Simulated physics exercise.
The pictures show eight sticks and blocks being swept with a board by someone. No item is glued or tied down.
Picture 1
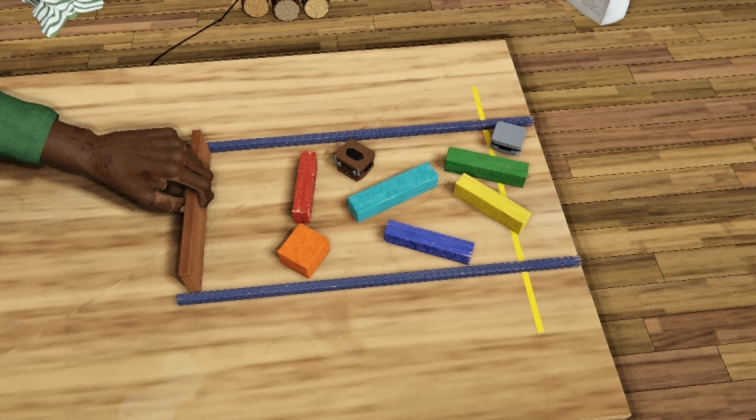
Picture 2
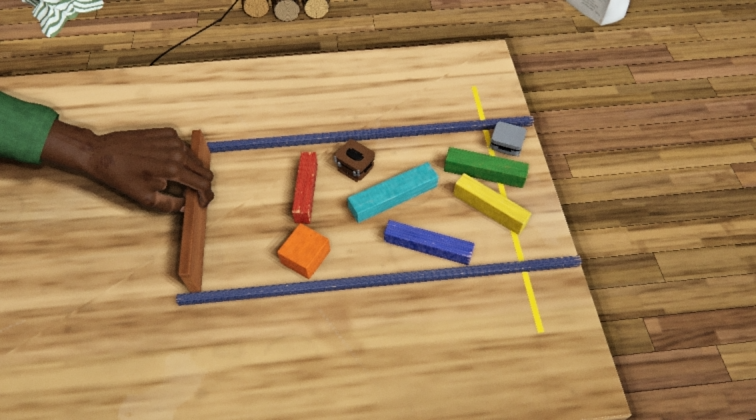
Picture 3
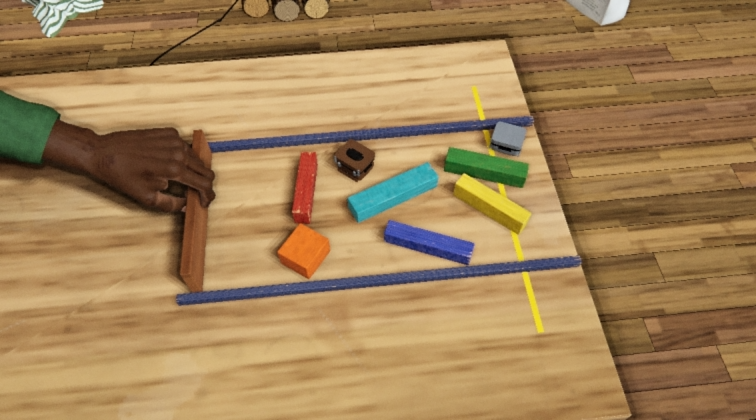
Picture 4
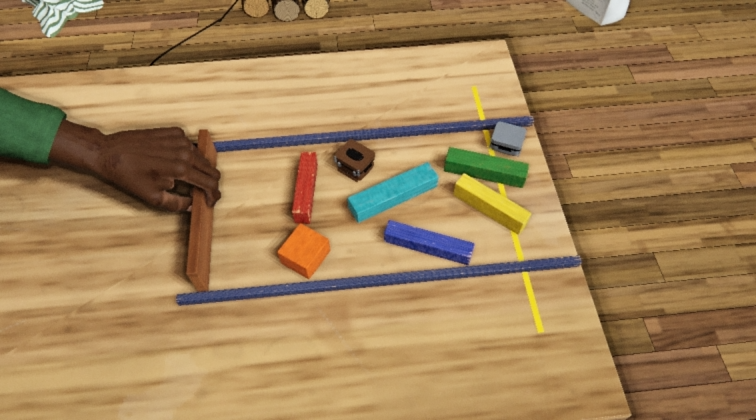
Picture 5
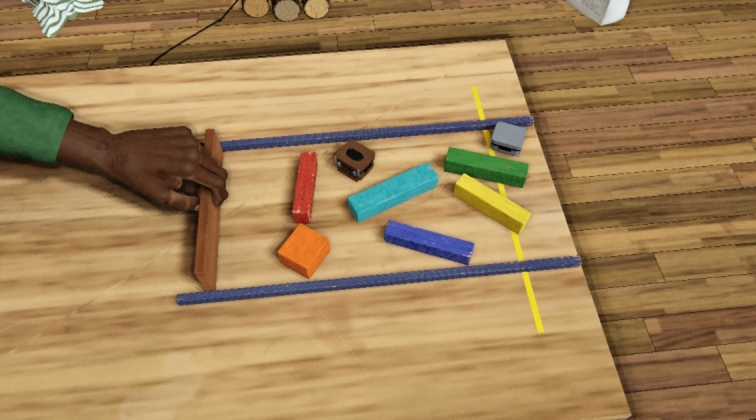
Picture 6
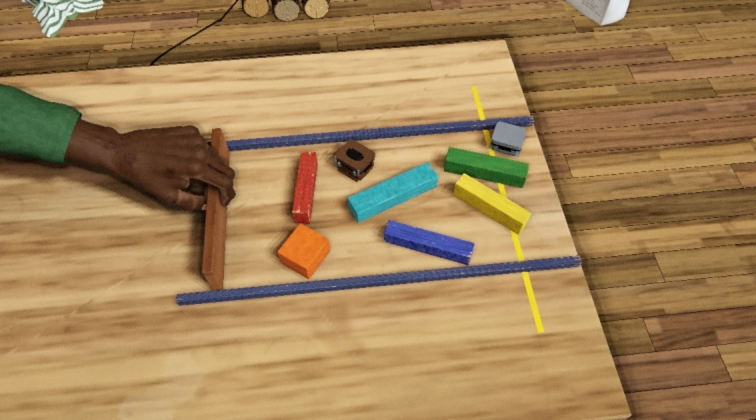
On a pale wooden table above a plank floor, seen from above at a slight angle, two blue rods run across the top. Between them lie red, orange, brown, turquoise, blue, green, yellow and grey pieces, with a yellow line at the right. A hand in a green sleeve slides a brown board slightly rightward, while the pieces and camera stay still.
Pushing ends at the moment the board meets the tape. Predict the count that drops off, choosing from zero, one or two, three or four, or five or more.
It sends over the edge three or four pieces.
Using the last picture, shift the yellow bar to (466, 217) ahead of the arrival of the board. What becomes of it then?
In the end it falls away.
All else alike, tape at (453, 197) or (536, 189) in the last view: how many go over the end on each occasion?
Well, you'd get 0 the first time and 6 the second time.
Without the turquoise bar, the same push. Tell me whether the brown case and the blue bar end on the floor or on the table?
As for the brown case, it is left in place; as for the blue bar, it topples off.
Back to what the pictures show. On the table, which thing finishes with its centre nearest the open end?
Turquoise bar.
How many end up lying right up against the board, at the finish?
The number is 2.
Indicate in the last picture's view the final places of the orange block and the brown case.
Final positions: Near (533, 229); near (526, 141).
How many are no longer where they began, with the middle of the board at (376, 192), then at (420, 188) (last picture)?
At the first point the count is 6, at the second it's 8.
Soon after, none off yet; grey case at rest near (508, 140); green bar at rest near (486, 167); yellow bar at rest near (491, 204).
At rest, the number that fall off is three or four; fallen, blue bar, yellow bar, green bar and grey case.
